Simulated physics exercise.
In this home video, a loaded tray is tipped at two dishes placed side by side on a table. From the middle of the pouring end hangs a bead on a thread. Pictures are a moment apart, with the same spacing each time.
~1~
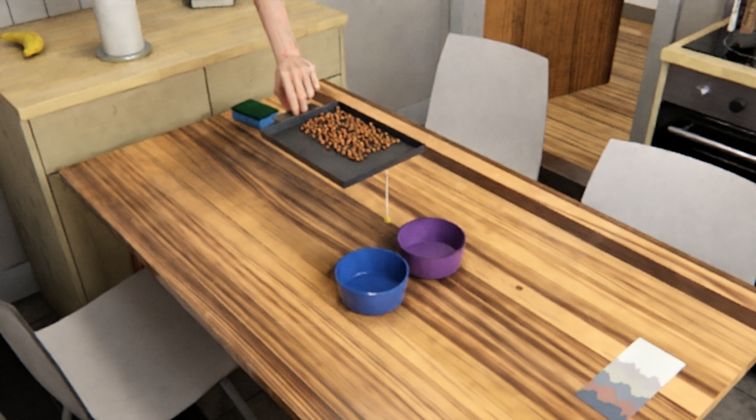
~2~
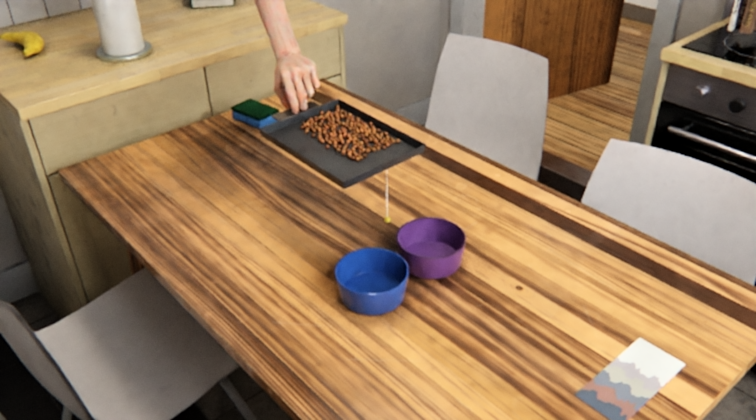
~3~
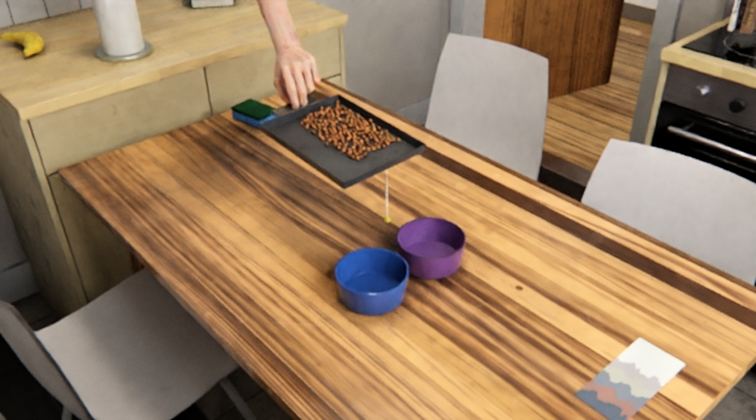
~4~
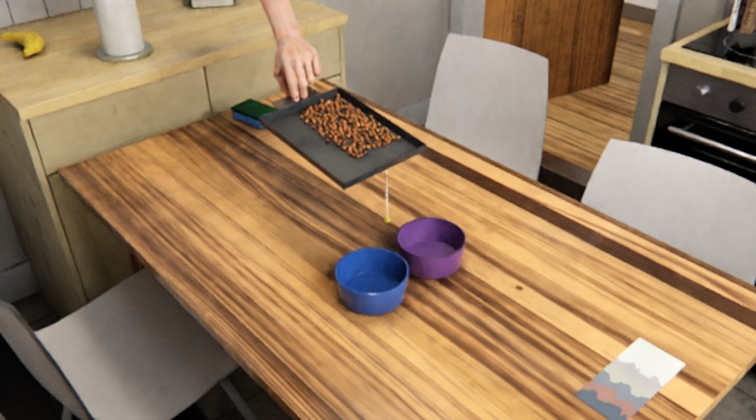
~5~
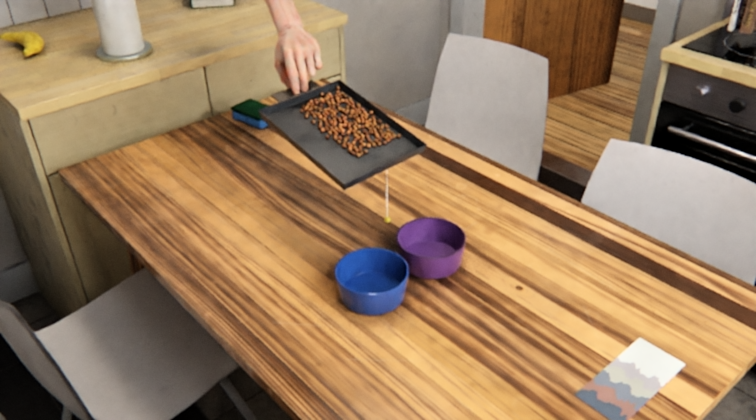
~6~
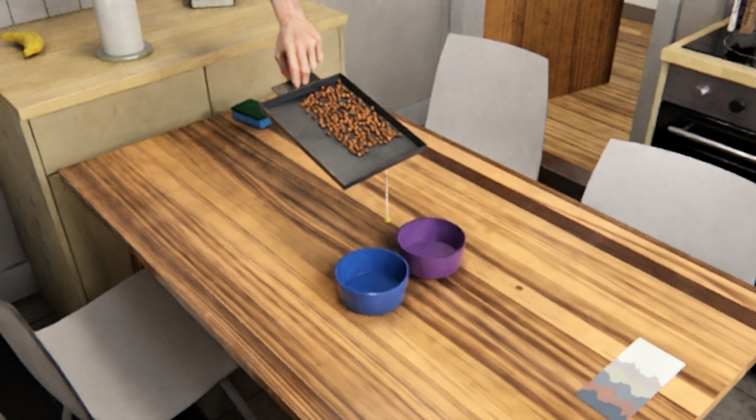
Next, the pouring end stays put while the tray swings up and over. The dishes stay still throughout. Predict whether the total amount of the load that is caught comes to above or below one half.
Honestly, the catch comes out above half of the load.
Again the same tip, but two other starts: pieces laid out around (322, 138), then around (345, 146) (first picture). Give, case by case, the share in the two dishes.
In order, 80 per cent then 80 per cent.
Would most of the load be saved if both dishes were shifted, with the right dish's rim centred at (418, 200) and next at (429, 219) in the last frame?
The pair would catch the lesser share the first time and the greater share the second time.
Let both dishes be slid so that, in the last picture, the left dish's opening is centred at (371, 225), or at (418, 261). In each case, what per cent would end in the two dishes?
In order, 0 % and 20 %.
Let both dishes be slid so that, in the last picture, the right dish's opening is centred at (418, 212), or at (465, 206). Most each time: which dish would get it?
Trial one goes to the left of the two, trial two to the left of the two.
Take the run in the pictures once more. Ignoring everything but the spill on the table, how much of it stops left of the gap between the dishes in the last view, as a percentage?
Close to 70 per cent.
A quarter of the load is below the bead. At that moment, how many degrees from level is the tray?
That happens at around 105°.
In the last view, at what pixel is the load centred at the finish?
About pixel (419, 266).
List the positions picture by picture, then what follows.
Corners of the pouring end at (344, 180) and (423, 144), level; middle of the load at (345, 134), cereal balls; left dish at (396, 298); right dish at (455, 262); bead on its thread at (387, 219), in the first picture.
Corners of the pouring end at (344, 181) and (423, 144), level; middle of the load at (345, 133), in the second picture.
Corners of the pouring end at (344, 181) and (424, 144), tipped barely, level across its low end; middle of the load at (345, 131), in the third picture.
Corners of the pouring end at (344, 182) and (424, 144), tipped a little, level across its low end; middle of the load at (345, 126), in the fourth picture.
Corners of the pouring end at (345, 182) and (425, 144), tipped a little, level across its low end; middle of the load at (346, 122), in the fifth picture.
Corners of the pouring end at (345, 183) and (425, 144), tipped a little, level across its low end; middle of the load at (346, 119); left dish at (396, 298); right dish at (455, 262), in the sixth picture.
Soon, tray tipped steeply; nearly all on the tray; a stray few in the right dish; a stray few in the air.
A while on, tray tipped right over; nearly all on the tray; a stray few in the left dish; a stray few in the right dish; a stray few outside both; a stray few in the air.
Towards the end, tray tipped past a quarter turn; about a quarter in the left dish; about half in the right dish; about a quarter outside both.
Finally, tray tipped past a quarter turn; about a quarter in the left dish; about half in the right dish; about a quarter outside both.
